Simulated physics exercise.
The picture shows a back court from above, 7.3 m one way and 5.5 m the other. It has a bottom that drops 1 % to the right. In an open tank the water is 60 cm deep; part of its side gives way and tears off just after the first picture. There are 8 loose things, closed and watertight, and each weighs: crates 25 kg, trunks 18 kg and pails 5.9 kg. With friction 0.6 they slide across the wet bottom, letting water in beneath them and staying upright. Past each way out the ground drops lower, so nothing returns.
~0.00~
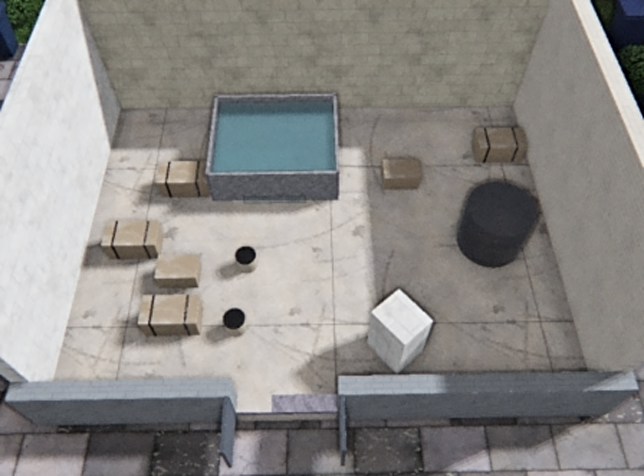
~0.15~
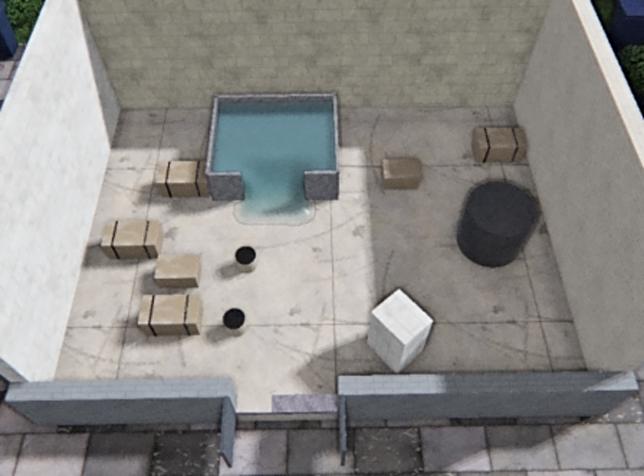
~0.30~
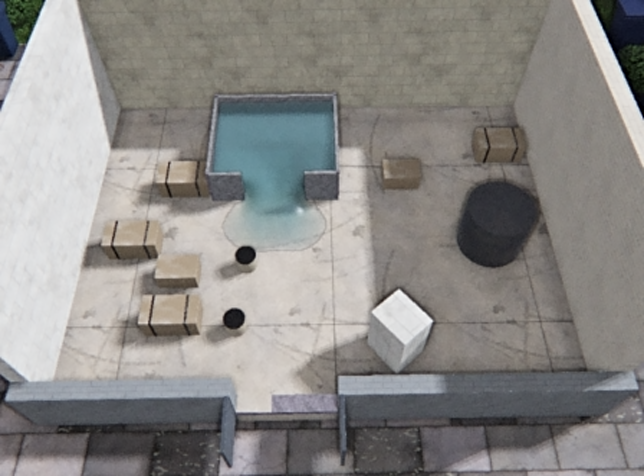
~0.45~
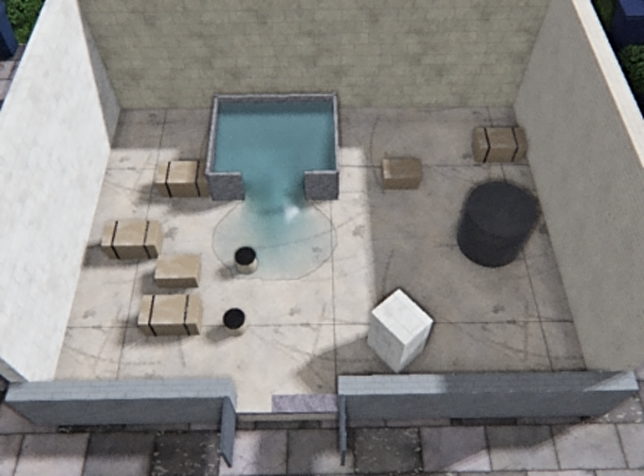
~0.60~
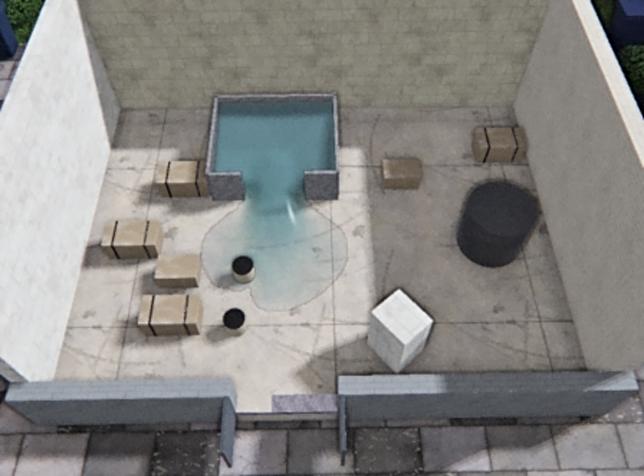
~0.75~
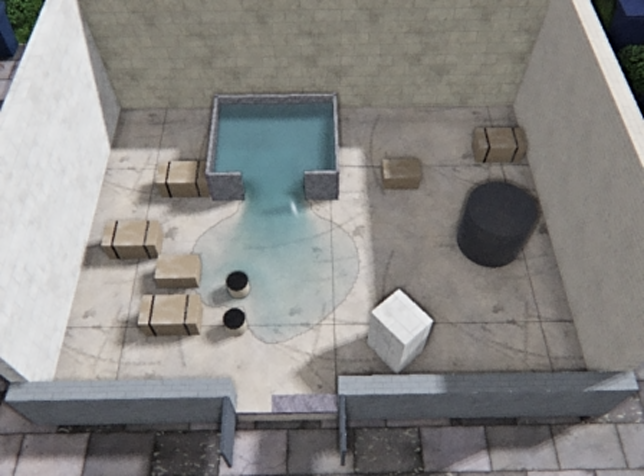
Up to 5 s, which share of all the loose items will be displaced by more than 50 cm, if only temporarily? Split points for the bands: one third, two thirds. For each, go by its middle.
It is a third or more but does not reach two thirds.
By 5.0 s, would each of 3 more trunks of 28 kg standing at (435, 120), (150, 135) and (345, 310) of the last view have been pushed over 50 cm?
One after another they come out inside the limit, inside the limit, above it.
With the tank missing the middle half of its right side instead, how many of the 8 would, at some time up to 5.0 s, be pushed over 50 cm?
In that case the number is 2.
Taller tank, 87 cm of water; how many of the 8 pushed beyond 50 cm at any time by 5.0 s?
Then 5 of them.
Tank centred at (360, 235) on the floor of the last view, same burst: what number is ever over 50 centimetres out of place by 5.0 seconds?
That gives 0 of them.
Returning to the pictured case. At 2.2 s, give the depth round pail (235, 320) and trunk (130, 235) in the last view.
First roughly 18 cm, second roughly 2 cm.
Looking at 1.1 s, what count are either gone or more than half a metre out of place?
Result: 1.
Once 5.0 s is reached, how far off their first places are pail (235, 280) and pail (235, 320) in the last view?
In turn: 150 cm, gone out.
After 1.1 s 1 of 8 are over 50 cm from their spots; 0 afloat.
After 2.2 s 3 of 8 are over 50 cm from their spots; 2 afloat.
After 3.5 s 3 of 8 are over 50 cm from their spots; 1 afloat.
After 5.0 s 3 of 8 are over 50 cm from their spots, and 3 have been at some point; 1 afloat.
